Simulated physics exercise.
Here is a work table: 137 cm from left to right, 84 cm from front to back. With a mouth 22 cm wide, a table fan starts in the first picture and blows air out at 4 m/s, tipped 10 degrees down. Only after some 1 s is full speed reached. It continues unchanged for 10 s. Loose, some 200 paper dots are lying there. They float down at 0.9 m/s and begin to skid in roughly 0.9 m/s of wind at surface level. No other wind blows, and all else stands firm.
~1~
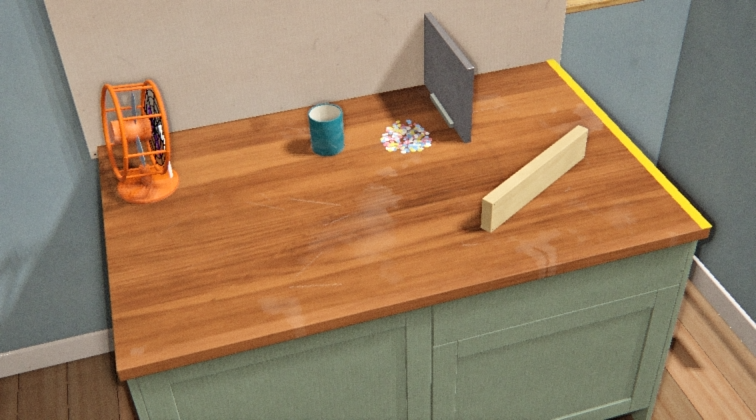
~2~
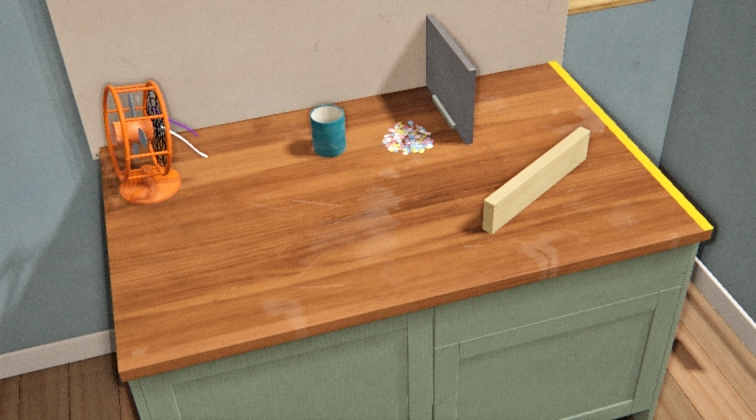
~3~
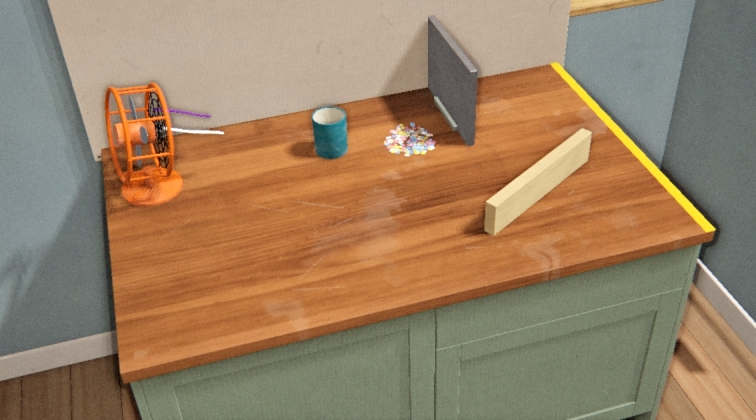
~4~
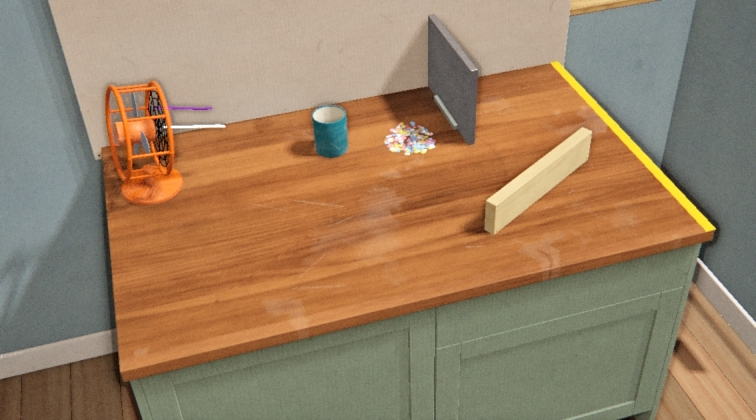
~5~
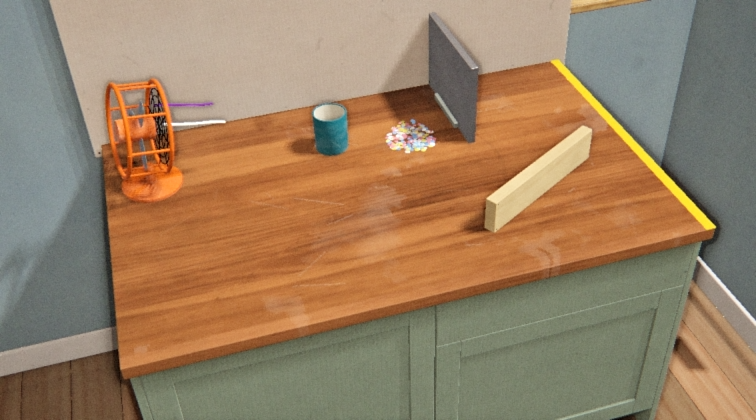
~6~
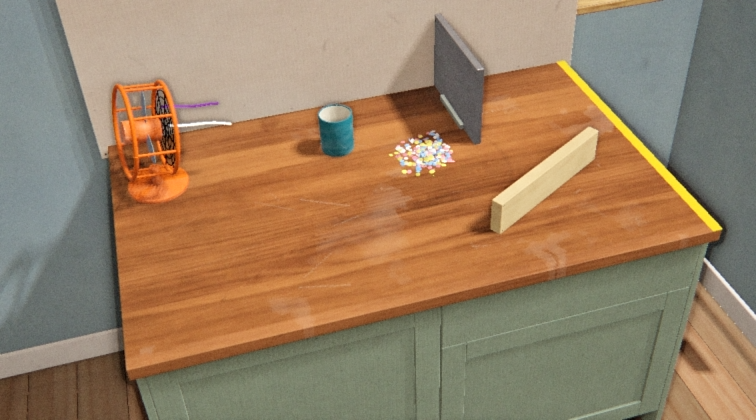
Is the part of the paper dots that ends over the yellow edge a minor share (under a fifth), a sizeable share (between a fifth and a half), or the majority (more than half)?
It is a minor share.
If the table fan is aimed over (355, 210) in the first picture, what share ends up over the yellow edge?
In that case the share would be about 1 %.
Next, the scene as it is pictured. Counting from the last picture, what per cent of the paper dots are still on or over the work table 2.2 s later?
Near 10 percent remain.
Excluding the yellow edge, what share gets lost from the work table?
Estimate: Near 100 %.
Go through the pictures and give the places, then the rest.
In the first frame, the middle of the paper dots is near (406, 138), none has stirred yet and the mouth of the table fan is at (135, 130).
In the second frame, the middle of the paper dots is near (408, 139), none has stirred yet and the yellow edge is centred on (624, 134).
In the third frame, the middle of the paper dots is near (410, 141), none has stirred yet, the top of a laptop is at (451, 42) and the top of a mug is at (329, 115).
In the fourth frame, the middle of the paper dots is near (410, 139) and none has stirred yet.
In the fifth frame, the middle of the paper dots is near (411, 137) and none has stirred yet.
In the sixth frame, the middle of the paper dots is near (426, 152), the farthest in sight from the table fan is at (451, 151) and about 90 % have left their places.
Then, 1.0 s after the last picture, 26 % are on the move or not yet settled, 0 % are over the yellow edge; the middle of those still in play is near (473, 246).
Then, 2.2 s after the last picture, 7 % are on the move or not yet settled, 0 % are over the yellow edge.
Then, 4.6 s after the last picture, 4 % are on the move or not yet settled, 0 % are over the yellow edge.
Then, 9.1 s after the last picture, at the end, 0 % are over the yellow edge.
